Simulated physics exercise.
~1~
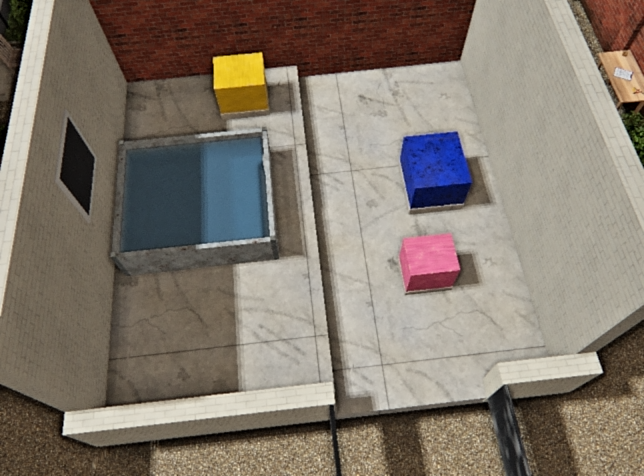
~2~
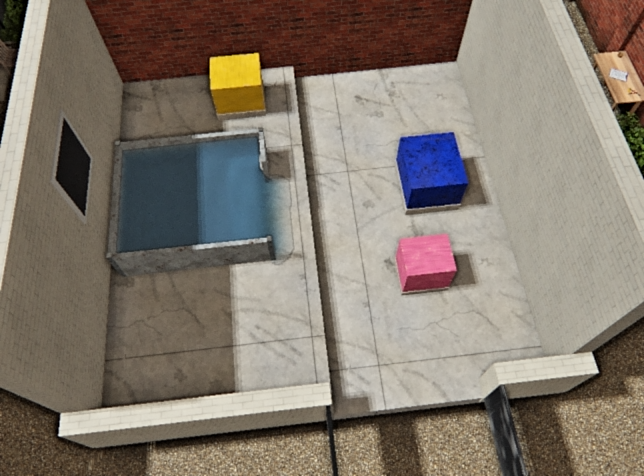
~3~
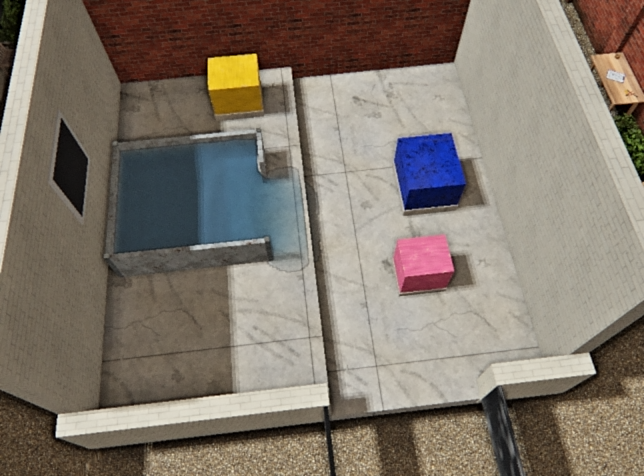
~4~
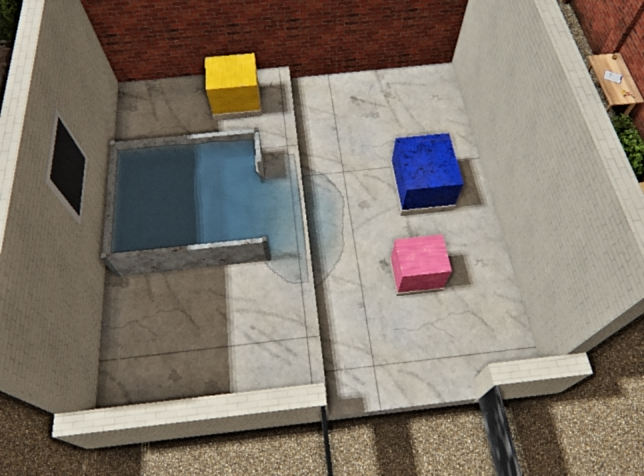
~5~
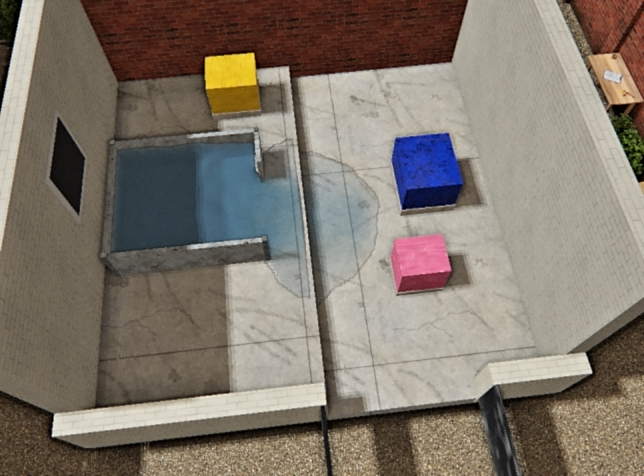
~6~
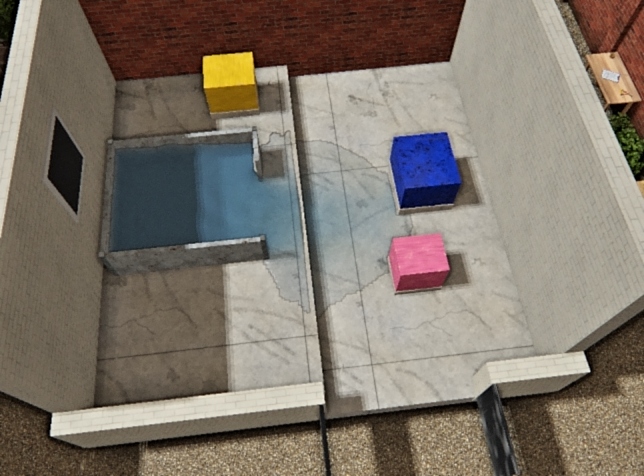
Water pours through a gap in the tank's right side and spreads rightward across the paved yard.
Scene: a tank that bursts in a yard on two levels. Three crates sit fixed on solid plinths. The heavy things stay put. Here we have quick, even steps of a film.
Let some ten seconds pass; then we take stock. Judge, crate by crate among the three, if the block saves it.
Blue crate: Block fails, wet; pink crate: Block fails, wet; yellow crate: Block saves it.
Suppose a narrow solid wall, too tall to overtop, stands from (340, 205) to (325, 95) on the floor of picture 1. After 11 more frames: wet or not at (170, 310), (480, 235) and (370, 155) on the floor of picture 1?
First unwetted, then inundated, then inundated.
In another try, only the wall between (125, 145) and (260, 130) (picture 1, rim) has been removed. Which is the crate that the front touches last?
That would be the crate marked pink.
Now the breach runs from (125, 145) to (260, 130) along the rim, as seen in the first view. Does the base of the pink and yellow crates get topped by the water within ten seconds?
The pink crate stays dry, the yellow crate is wetted.
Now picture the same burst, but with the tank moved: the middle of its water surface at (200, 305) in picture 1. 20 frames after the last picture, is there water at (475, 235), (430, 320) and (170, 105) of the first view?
Submerged, submerged, untouched.
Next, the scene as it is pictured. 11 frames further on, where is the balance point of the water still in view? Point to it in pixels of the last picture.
Roughly (287, 215) in the last picture.
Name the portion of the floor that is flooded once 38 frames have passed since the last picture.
It comes to 60 per cent.
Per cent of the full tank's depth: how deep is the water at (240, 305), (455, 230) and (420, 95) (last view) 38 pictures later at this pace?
Taking the places in turn, I get roughly 0, 10 and 10 percent.
A moment on, water covers 25 % of the floor; the blue crate water round its plinth, the pink crate water round its plinth, the yellow crate not reached.
Next, water covers 40 % of the floor; the blue crate water round its plinth, the pink crate water round its plinth, the yellow crate not reached.
Then, water covers 55 % of the floor; the blue crate water round its plinth, the pink crate water round its plinth, the yellow crate not reached.
Later, water covers 60 % of the floor; the blue crate water round its plinth, the pink crate water round its plinth, the yellow crate not reached.
In the end, water covers 60 % of the floor; the blue crate was topped, the pink crate was topped, the yellow crate stayed above the water.
